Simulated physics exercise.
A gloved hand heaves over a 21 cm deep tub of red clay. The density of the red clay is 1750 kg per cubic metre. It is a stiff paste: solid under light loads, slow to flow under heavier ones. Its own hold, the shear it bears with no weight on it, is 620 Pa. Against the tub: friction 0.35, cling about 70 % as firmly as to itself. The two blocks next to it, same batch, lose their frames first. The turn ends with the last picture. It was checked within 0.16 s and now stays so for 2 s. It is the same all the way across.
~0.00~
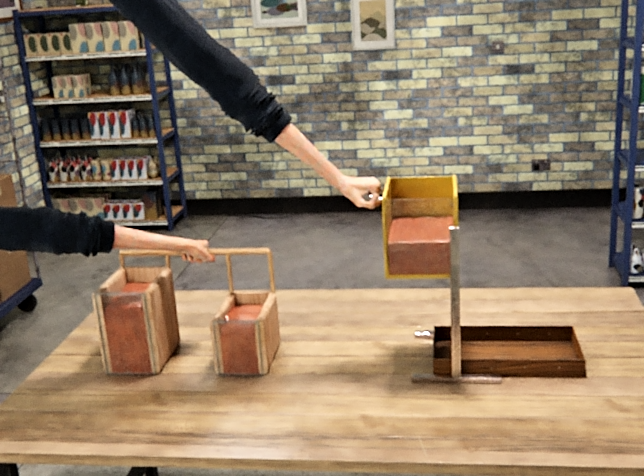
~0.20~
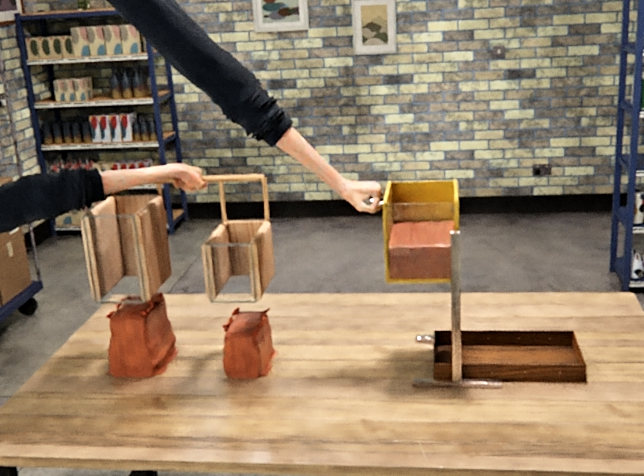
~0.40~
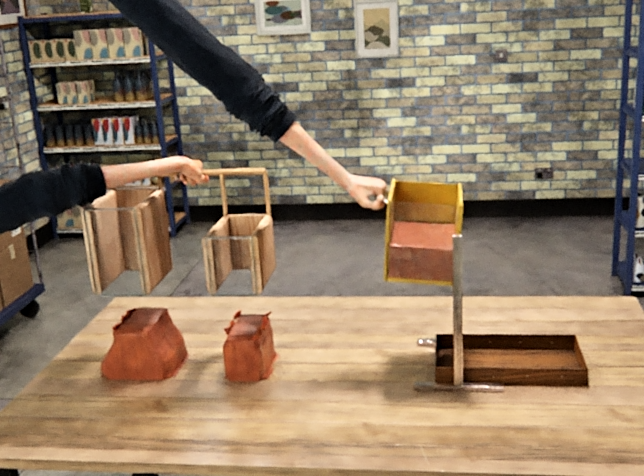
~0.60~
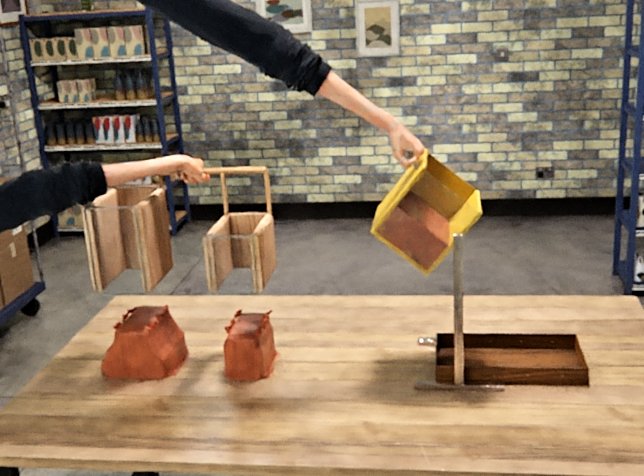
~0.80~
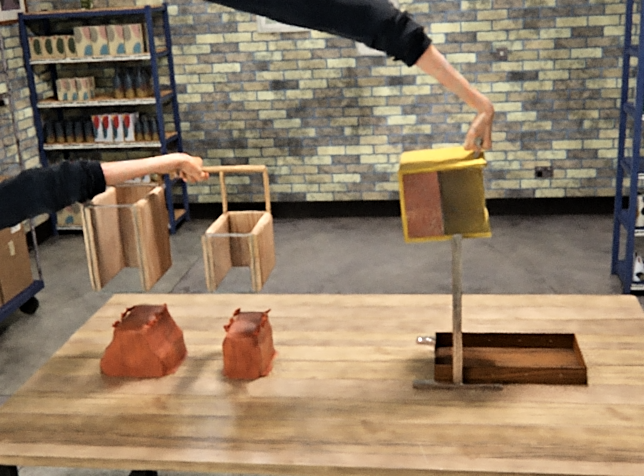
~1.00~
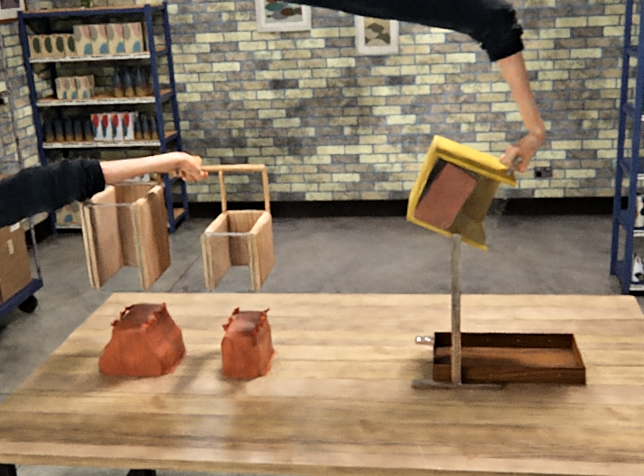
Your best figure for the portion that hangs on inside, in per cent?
Close to 49 per cent.
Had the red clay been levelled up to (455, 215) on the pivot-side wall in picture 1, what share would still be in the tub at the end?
It would be near 35 %.
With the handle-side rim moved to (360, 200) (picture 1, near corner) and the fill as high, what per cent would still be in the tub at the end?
It would be near 40 %.
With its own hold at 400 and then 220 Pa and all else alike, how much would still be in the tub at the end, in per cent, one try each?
In that order: 40 %, 30 %.
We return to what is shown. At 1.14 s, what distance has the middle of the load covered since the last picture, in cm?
Roughly 7 cm.
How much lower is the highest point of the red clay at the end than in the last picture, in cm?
Some 11 cm.
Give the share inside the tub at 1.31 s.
About 50 %.
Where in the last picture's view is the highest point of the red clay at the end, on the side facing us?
Around (453, 204).
After 1.14 s, the tub is at 113 degrees and holds 99 %.
After 1.31 s, the tub is at 113 degrees and holds 49 %.
After 1.48 s, the tub is at 113 degrees and holds 49 %.
After 1.65 s, the tub is at 113 degrees and holds 49 %.
After 3.00 s, the tub is at 113 degrees and holds 49 %.
